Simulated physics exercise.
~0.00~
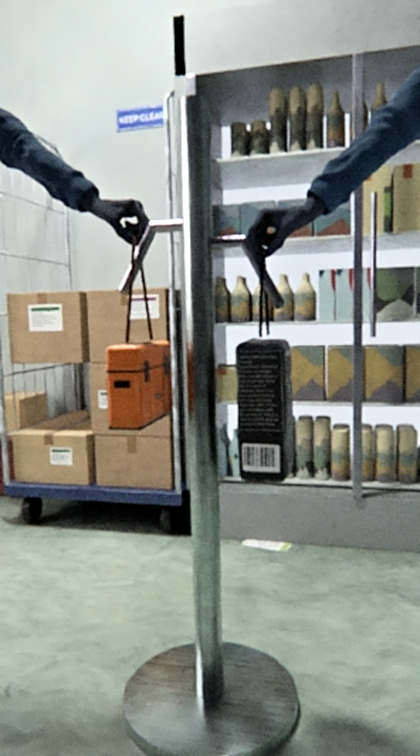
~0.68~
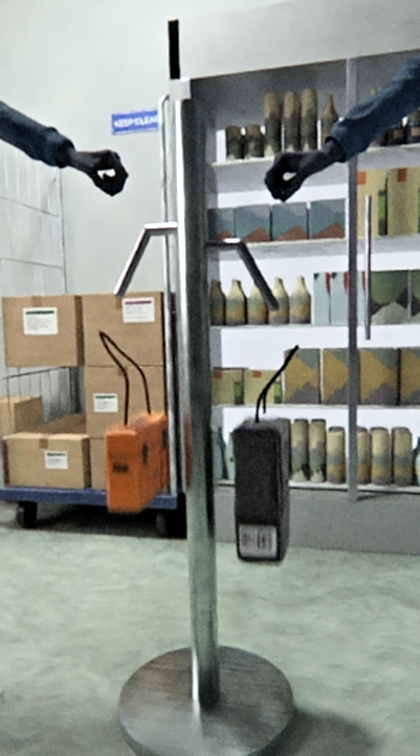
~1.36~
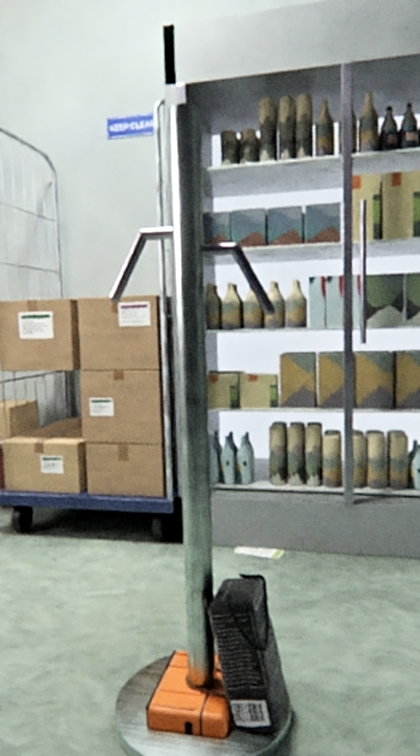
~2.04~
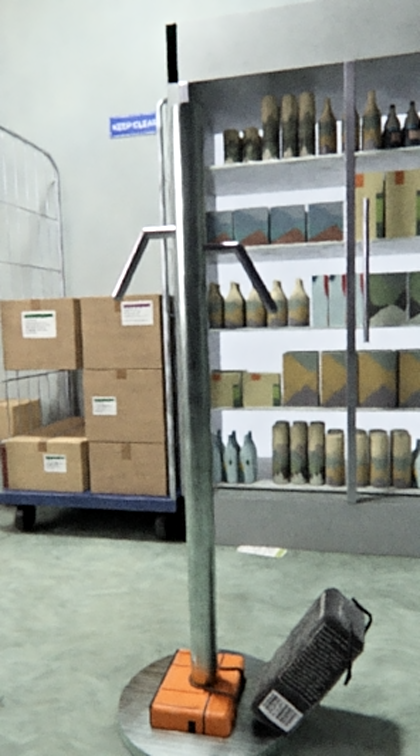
An orange case and a black sack, boxy in shape, hang by thin loops from two dark-gloved hands at the bent arms of a metal stand, the orange one on the left. The slightly swaying view faces the stand in a storeroom, with cartons on a blue trolley at left and shelves of patterned bottles and boxes behind. The hands let go and draw back, and both items drop past the pegs. The orange case ends on its side on the round base, while the black sack lands leaning beside the pole, then tips rightward and rests tilted at the base's edge.
